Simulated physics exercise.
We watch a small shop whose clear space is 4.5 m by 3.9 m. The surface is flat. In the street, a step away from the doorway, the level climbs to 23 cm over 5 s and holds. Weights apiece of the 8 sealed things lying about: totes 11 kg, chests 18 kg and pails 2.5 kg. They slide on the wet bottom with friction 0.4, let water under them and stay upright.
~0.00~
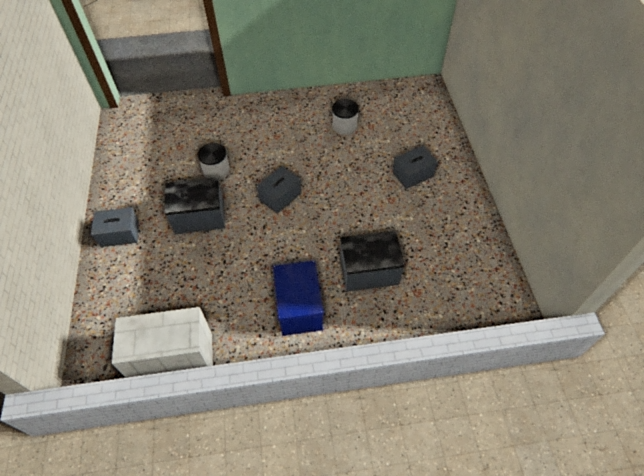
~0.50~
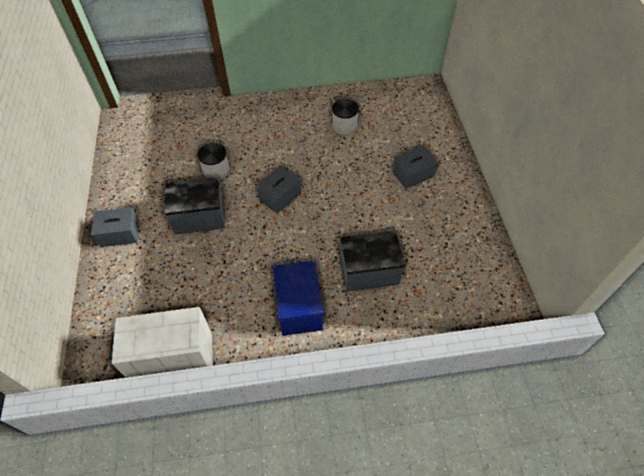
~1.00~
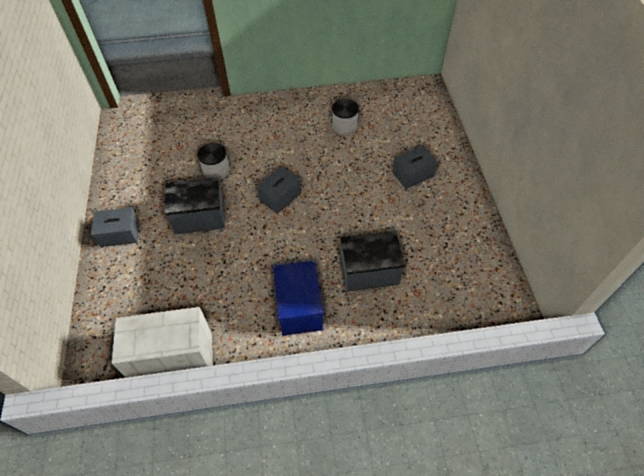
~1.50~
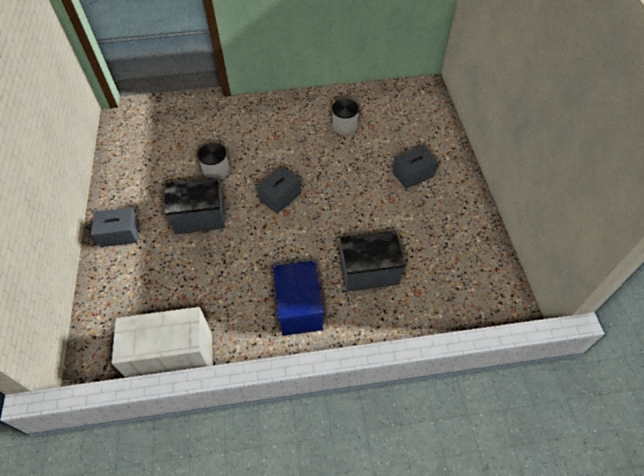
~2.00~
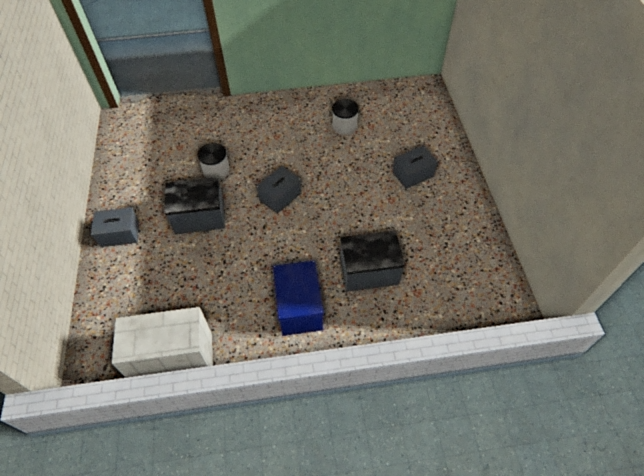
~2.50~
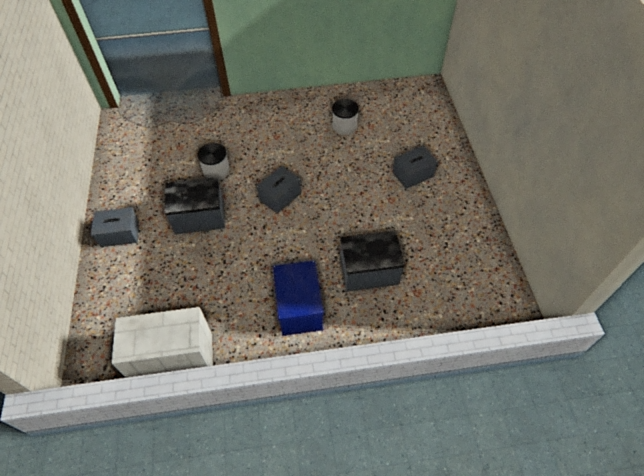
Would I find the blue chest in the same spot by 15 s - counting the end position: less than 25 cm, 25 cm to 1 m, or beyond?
Blue chest ends far away.
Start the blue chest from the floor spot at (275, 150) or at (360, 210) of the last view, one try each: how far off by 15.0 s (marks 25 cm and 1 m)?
In turn: It is nudged along; it ends far away.
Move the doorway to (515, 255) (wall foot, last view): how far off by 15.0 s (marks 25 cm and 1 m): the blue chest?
In that case the blue chest gets carried off.
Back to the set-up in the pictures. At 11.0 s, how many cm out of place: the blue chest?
About 200 cm.
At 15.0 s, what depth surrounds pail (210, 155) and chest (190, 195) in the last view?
About 16 and 14 cm.
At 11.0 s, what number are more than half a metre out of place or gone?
By then 6.
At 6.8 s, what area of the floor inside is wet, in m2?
Roughly 11.0 m2.
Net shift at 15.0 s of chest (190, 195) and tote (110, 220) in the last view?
In turn: 250 cm, 150 cm.
After 3.5 s the blue chest is near (297, 289), 0.0 m from its start, aground; 0 afloat.
After 6.8 s the blue chest is near (298, 289), 0.0 m from its start, aground; 2 afloat.
After 11.0 s the blue chest is near (506, 221), 2.1 m from its start, afloat; 5 afloat.
After 15.0 s the blue chest is near (394, 66), 3.2 m from its start, afloat; 7 afloat.
